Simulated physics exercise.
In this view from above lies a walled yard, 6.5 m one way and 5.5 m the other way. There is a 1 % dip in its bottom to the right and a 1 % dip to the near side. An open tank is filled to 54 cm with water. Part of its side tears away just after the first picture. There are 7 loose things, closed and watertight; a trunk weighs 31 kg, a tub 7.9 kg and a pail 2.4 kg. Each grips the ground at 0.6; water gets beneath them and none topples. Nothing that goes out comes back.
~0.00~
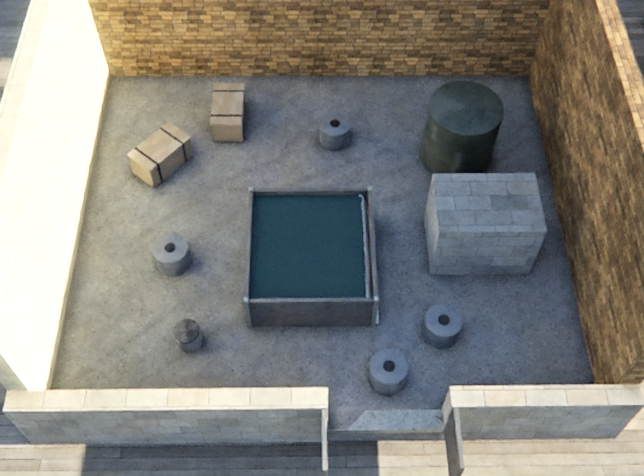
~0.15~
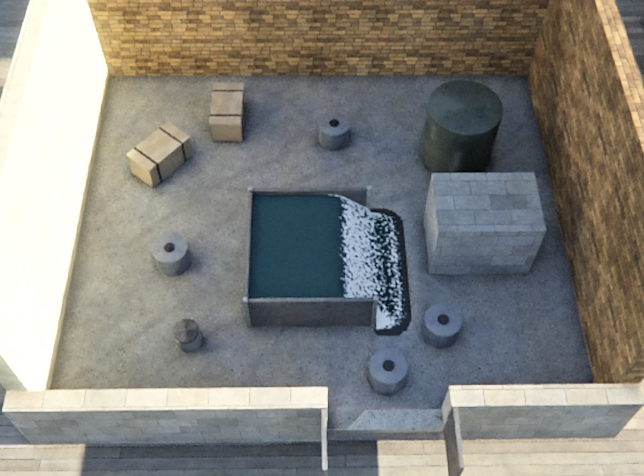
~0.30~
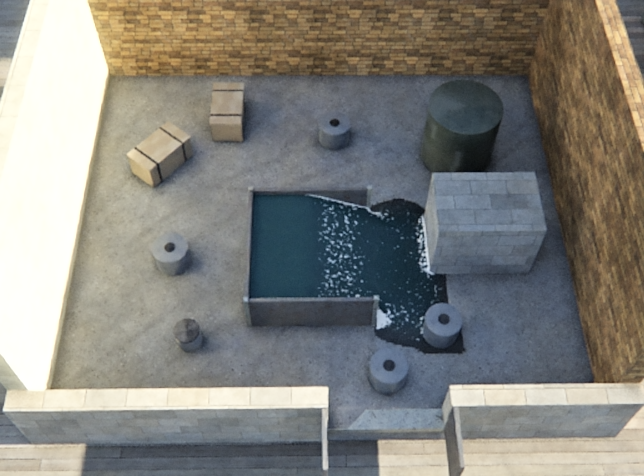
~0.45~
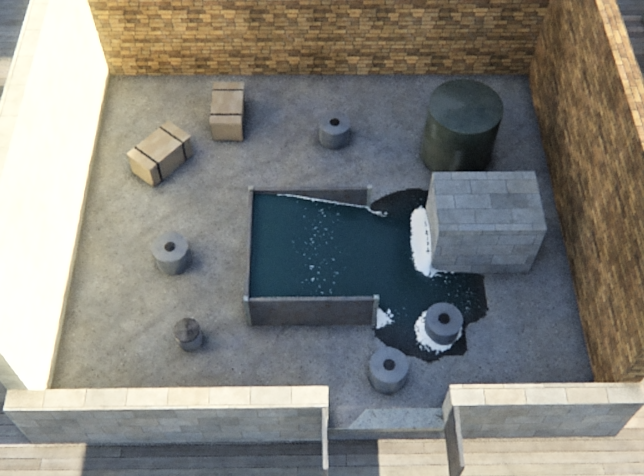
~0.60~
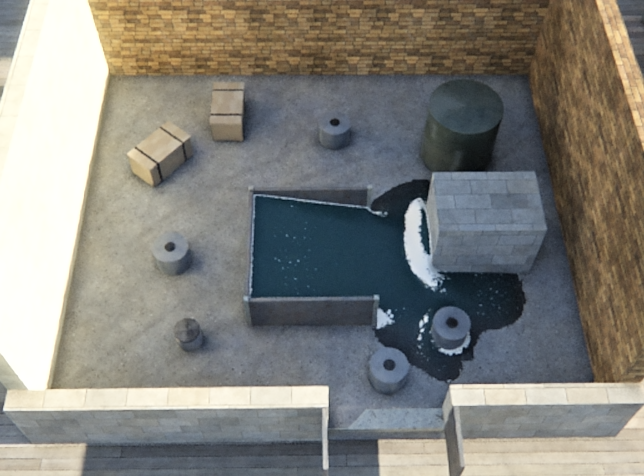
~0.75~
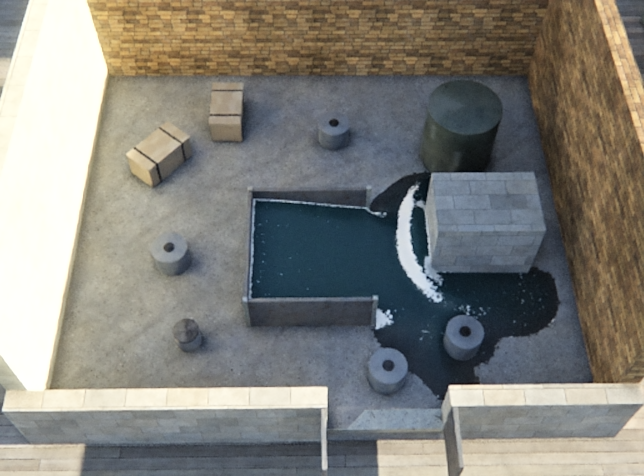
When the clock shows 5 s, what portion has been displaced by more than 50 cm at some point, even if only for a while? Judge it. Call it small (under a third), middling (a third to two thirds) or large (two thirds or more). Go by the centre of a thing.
Small, under a third.
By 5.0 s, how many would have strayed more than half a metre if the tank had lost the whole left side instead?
In that case the number is 4.
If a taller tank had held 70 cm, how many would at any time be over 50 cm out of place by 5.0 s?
That would give 2.
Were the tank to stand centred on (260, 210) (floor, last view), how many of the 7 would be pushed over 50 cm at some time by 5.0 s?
Result: 2.
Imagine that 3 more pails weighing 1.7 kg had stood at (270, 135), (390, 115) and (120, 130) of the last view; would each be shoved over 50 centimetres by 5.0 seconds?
Order as given: Stays inside it, goes farther, stays inside it.
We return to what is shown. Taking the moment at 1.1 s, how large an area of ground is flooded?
That flooded area is roughly 8.5 m2.
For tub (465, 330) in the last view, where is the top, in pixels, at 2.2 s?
Roughly (582, 341) in the same view.
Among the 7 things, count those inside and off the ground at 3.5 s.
That would be 1 of them.
After 1.1 s 1 of 7 are over 50 cm from their spots; 0 afloat.
After 2.2 s 1 of 7 are over 50 cm from their spots; 1 afloat.
After 3.5 s 1 of 7 are over 50 cm from their spots; 1 afloat.
After 5.0 s 1 of 7 are over 50 cm from their spots, and 1 have been at some point; 1 afloat.
